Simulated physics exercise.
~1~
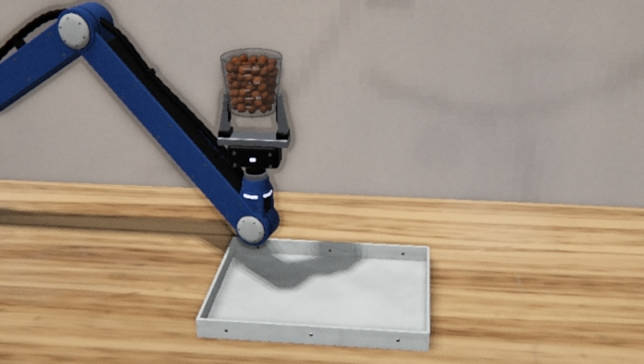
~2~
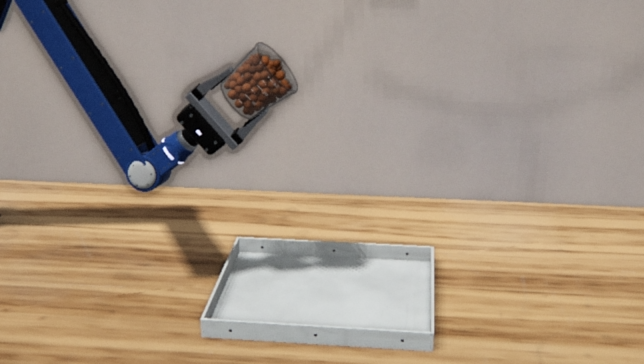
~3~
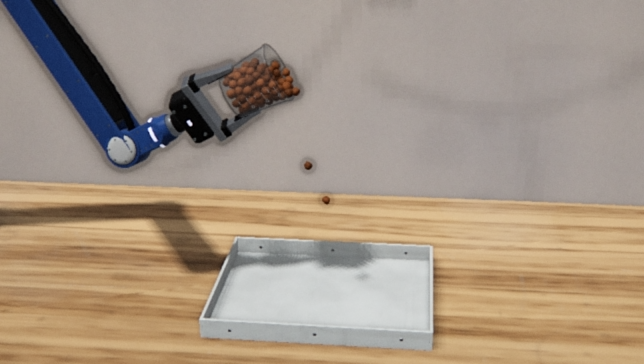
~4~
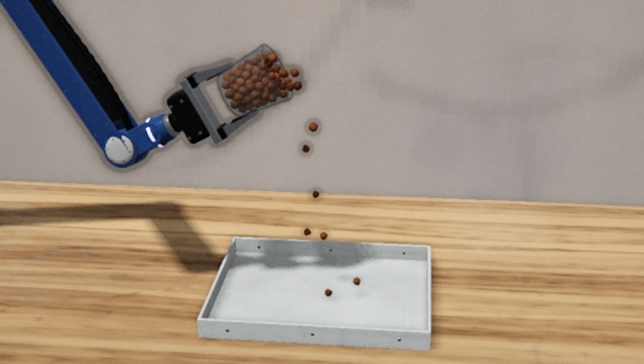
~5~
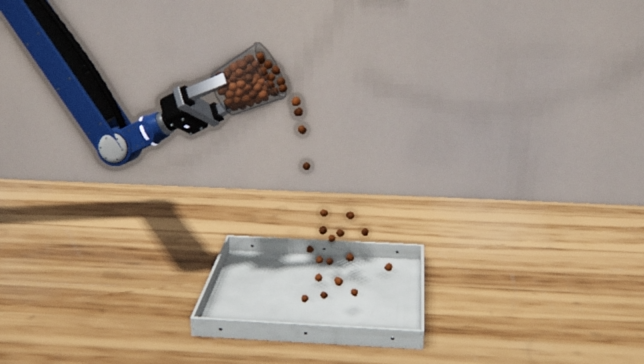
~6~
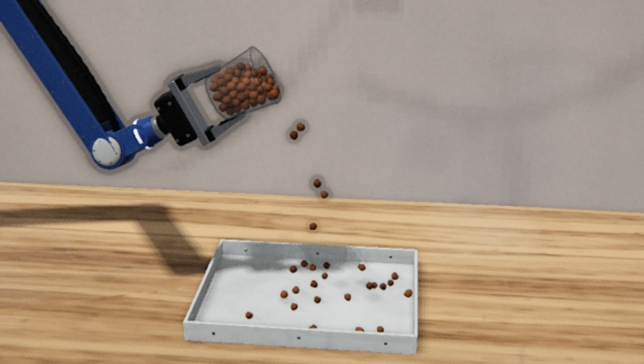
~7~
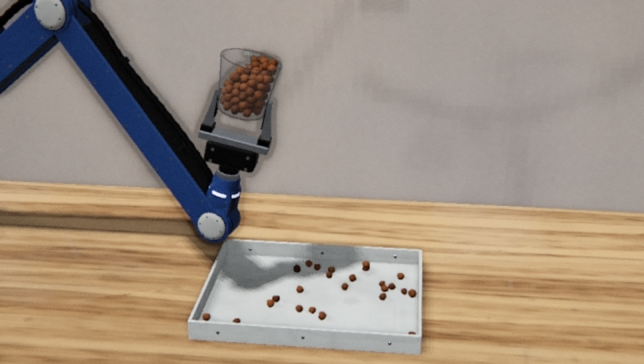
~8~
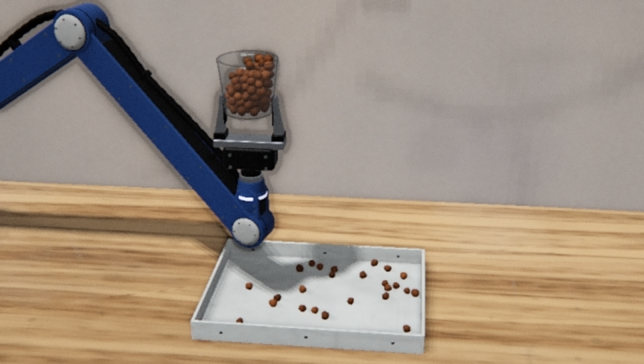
Blue robot arm tipping a clear beaker of hazelnuts rightward, spilling some into a white tray, then returning it upright, still mostly full.
